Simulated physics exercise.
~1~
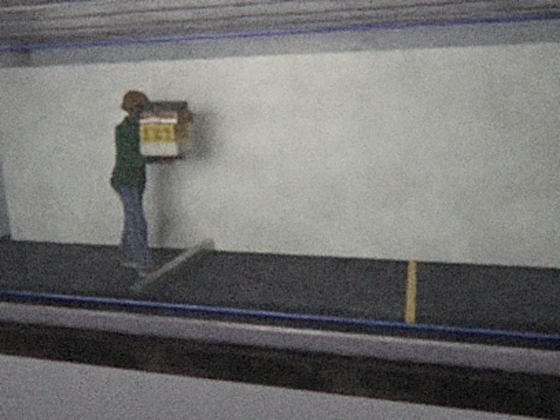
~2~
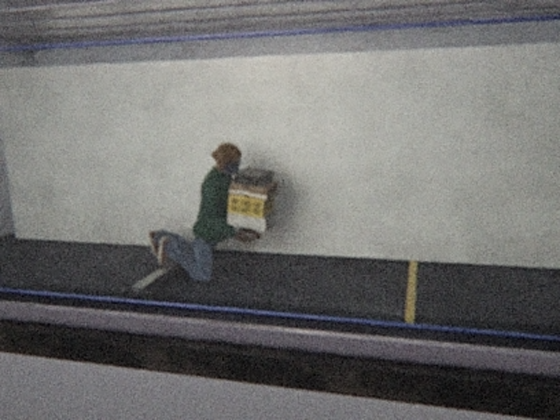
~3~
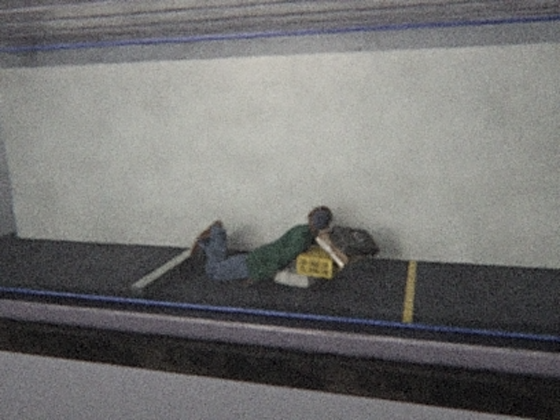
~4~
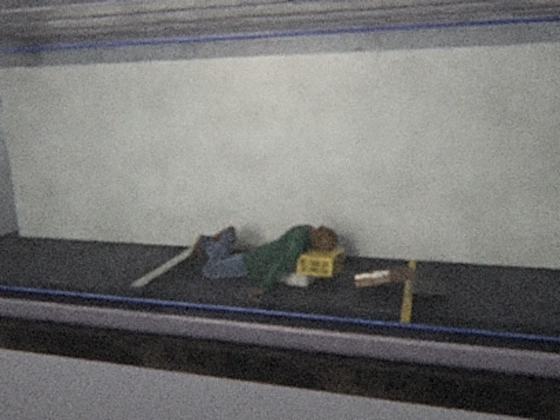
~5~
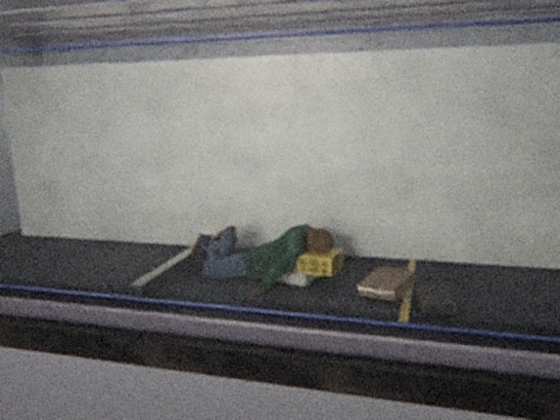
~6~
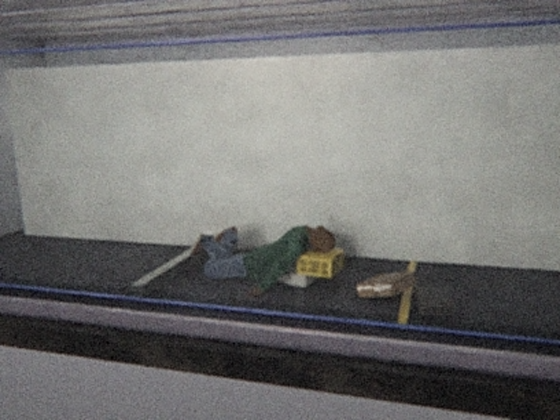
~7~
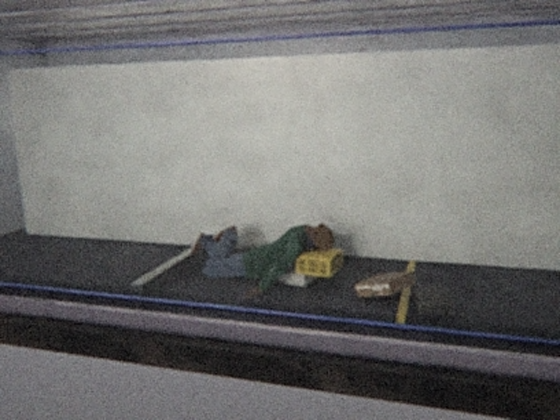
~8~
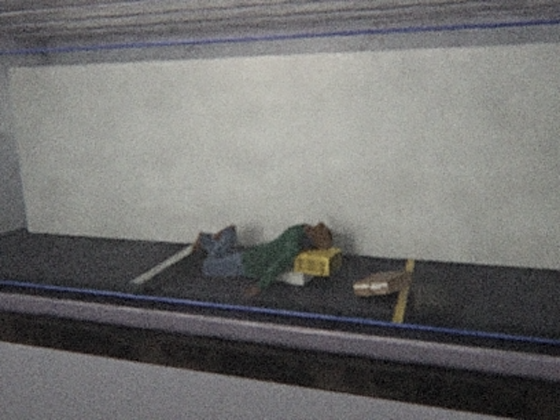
A person in a green top and blue trousers, holding a stack of boxes at chest height, stands at the left of a dark floor before a pale wall, seen from the side through a wide opening. A pale rail lies by their feet, and a yellow line crosses the floor to the right. The person pitches forward to the right, knees bending, and falls flat as the stack comes apart. The dark box and brown parcel tumble onward. Finally the person lies face down, head by the yellow crate, with the white parcel beside it; the brown parcel rests short of the line, the dark box just past it.
